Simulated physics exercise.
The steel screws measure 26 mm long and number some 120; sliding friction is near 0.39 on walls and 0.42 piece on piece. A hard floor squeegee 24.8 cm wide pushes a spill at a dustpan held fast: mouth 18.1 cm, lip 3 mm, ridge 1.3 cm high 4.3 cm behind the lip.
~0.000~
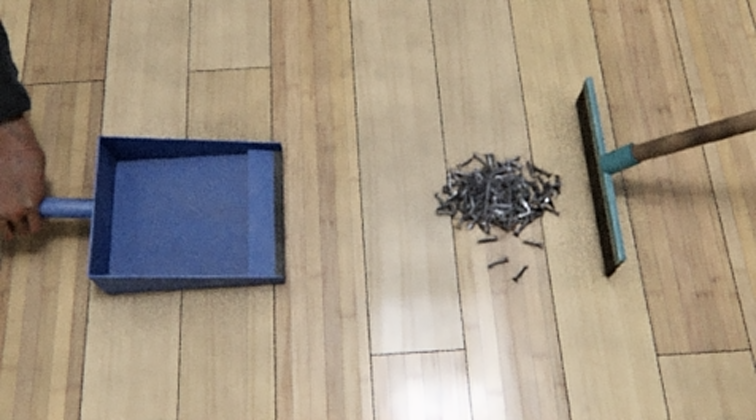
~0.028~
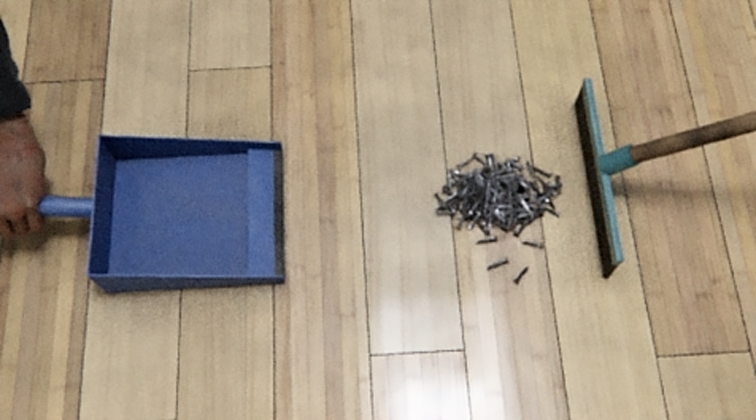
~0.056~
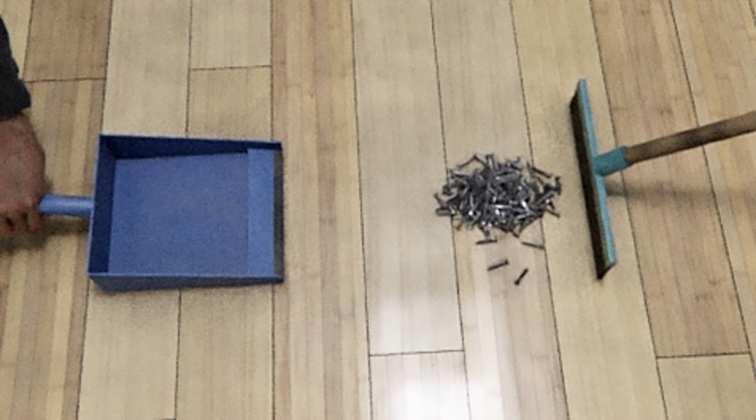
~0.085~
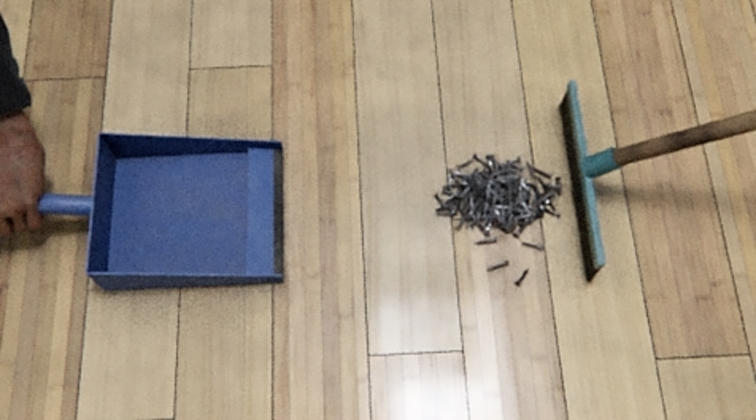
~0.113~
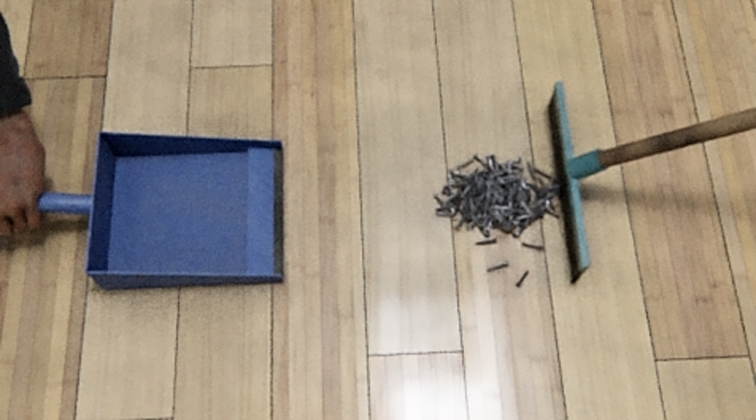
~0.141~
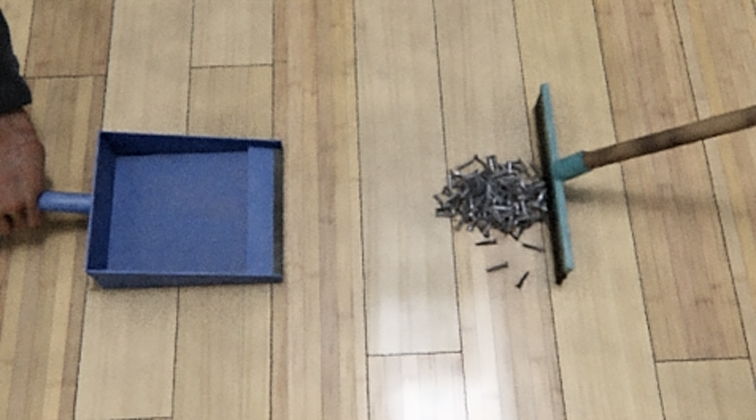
A teal squeegee sliding left across a wood floor and nudging a pile of screws, while a hand holds a blue dustpan.
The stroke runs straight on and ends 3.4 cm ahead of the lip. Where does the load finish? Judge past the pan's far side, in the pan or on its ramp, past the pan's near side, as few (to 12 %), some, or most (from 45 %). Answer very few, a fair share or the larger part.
Far side very few, pan a fair share, near side very few.
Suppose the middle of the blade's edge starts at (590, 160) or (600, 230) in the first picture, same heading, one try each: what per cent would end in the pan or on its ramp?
About 30 and 35 per cent.
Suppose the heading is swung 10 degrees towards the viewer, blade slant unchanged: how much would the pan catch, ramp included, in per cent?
Then about 25 per cent.
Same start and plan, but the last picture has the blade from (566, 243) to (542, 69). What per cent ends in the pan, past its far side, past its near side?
Pan 0, far 45, near 0.
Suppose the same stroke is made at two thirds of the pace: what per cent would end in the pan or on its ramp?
It would be near 30 per cent.
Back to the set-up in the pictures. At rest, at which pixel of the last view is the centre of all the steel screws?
At about (287, 211).
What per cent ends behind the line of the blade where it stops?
About 0 per cent.
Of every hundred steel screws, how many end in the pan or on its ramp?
Some 30 per cent.
Then, at 0.37 s, middle of the blade 19 cm from the lip; 0 % over the lip, far side 0 %, near side 0 %.
After 0.52 s, middle of the blade 9 cm from the lip; 0 % over the lip, far side 5 %, near side 5 %.
After 0.80 s, middle of the blade 3 cm from the lip; 30 % over the lip, far side 5 %, near side 5 %.
By 1.6 s all is still; far side 5 %, pan 30 %, near side 5 %, in front of the lip or behind the blade 60 %.
